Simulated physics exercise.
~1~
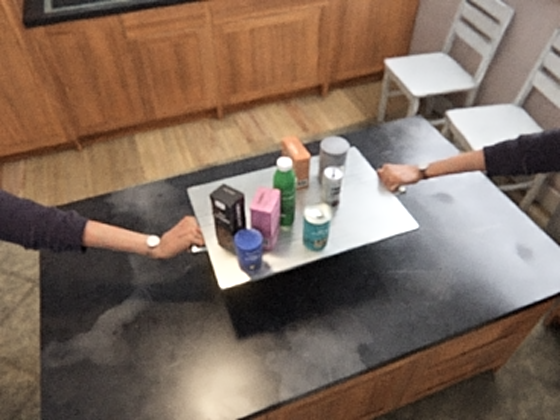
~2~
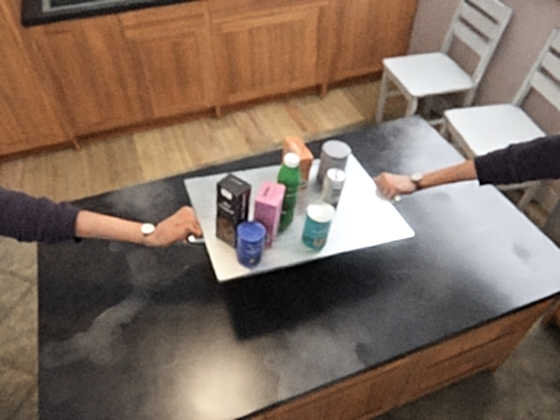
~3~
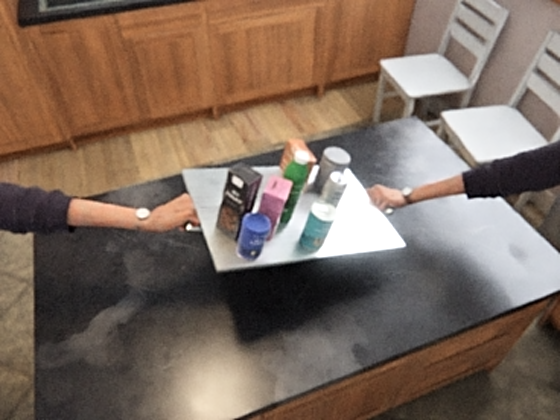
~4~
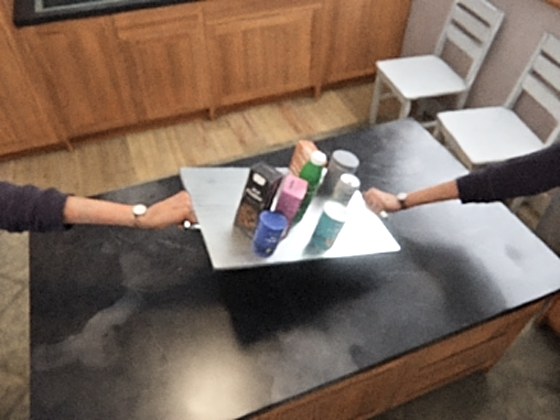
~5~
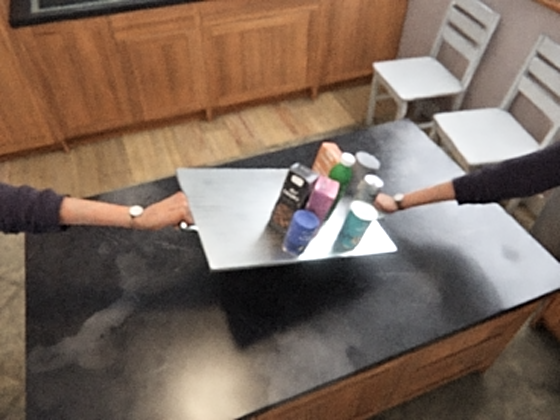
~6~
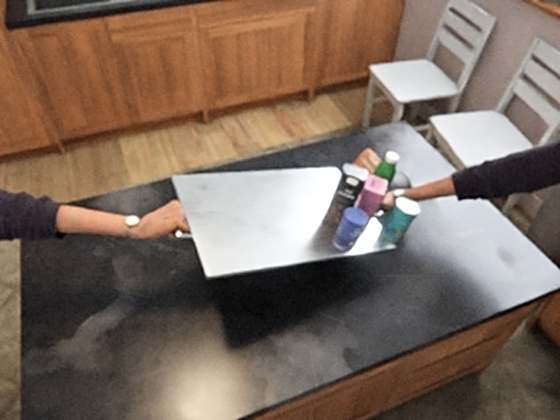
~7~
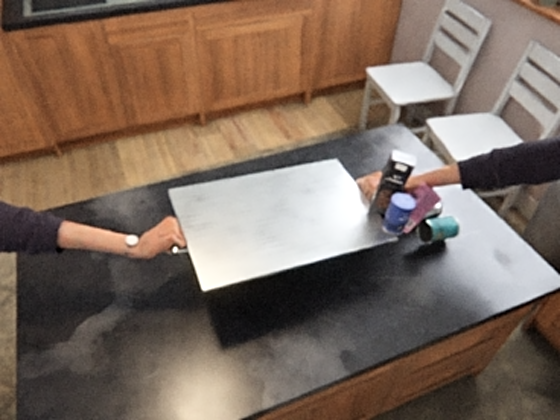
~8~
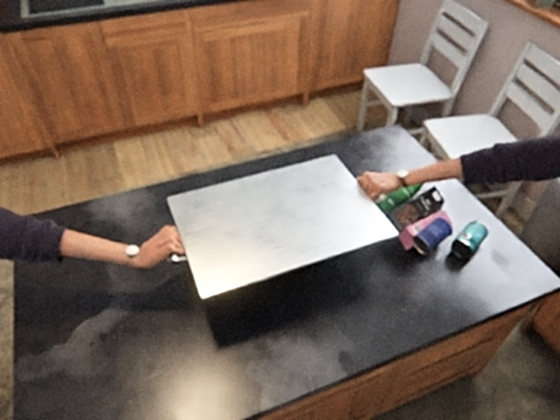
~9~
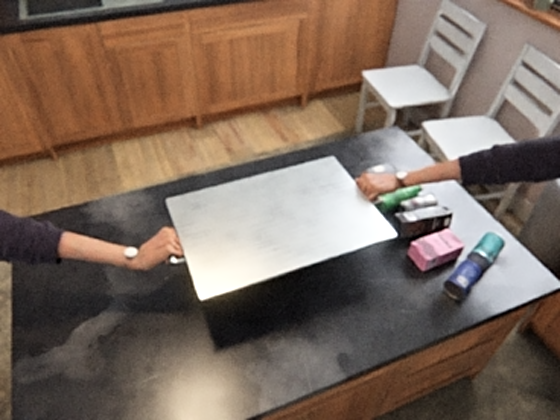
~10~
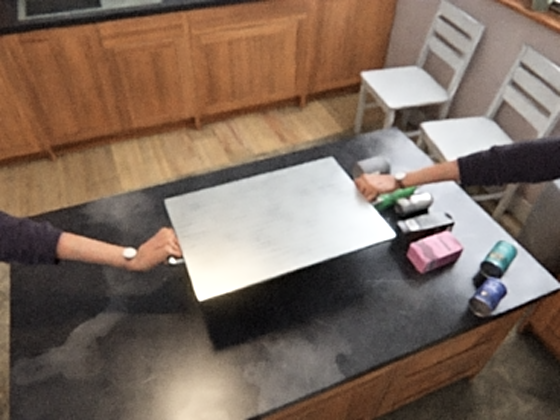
Two hands tilt a plain tray rightward until all its containers slide onto the counter.
